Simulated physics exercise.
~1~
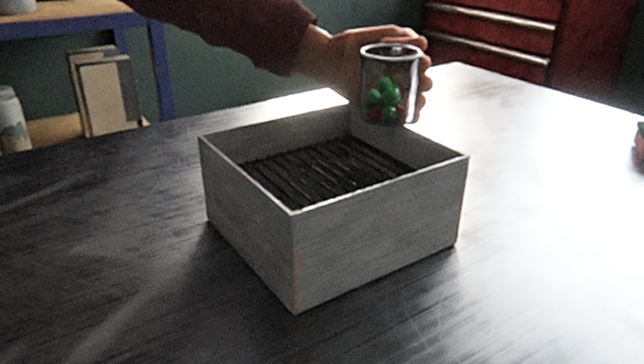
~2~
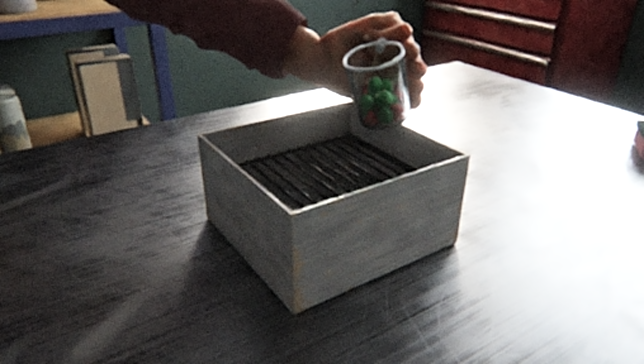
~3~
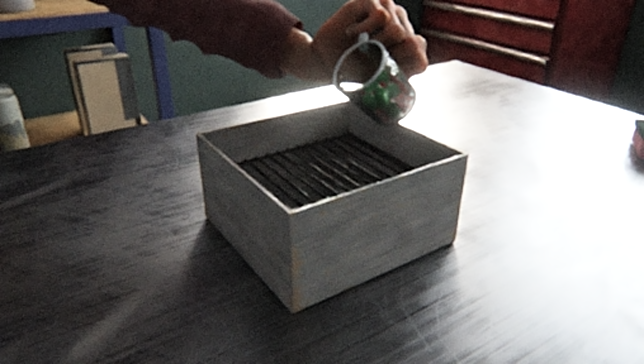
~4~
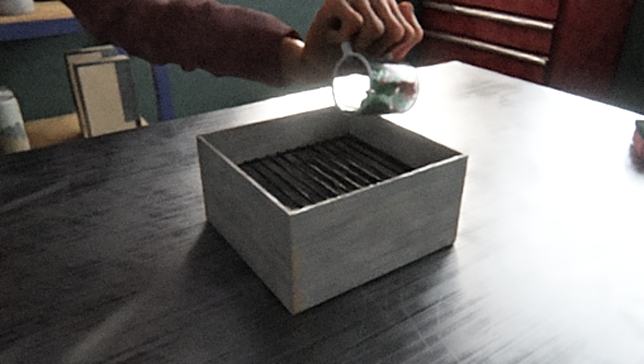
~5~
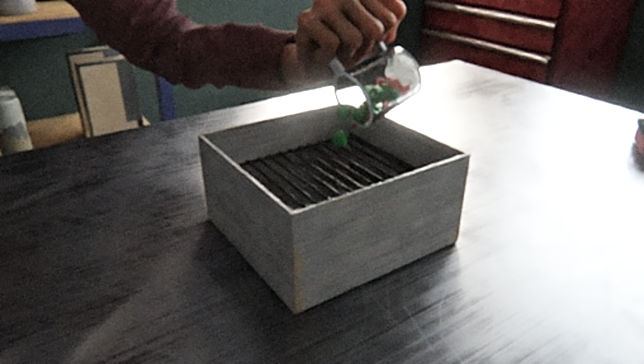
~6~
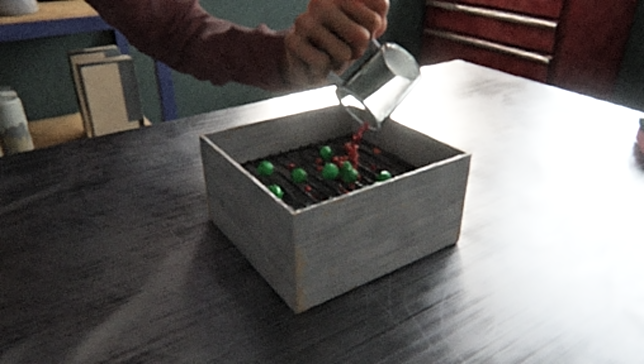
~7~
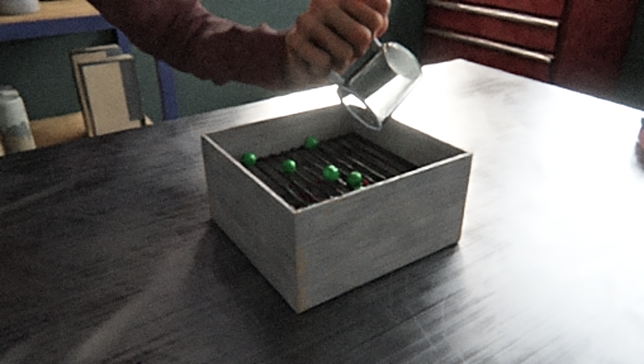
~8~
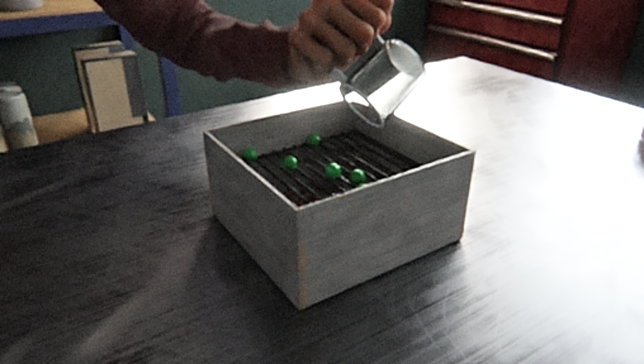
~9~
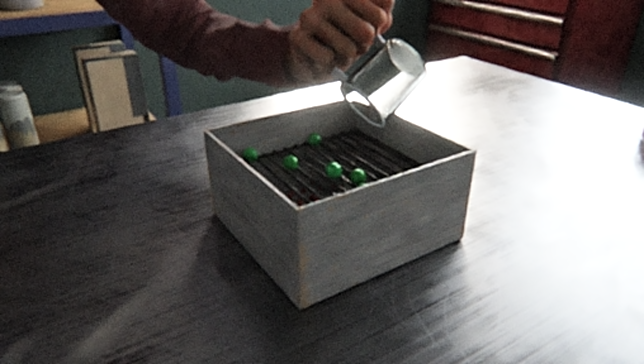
Over a box rack, a hand tips out beads; green ones stay, red ones drop through.
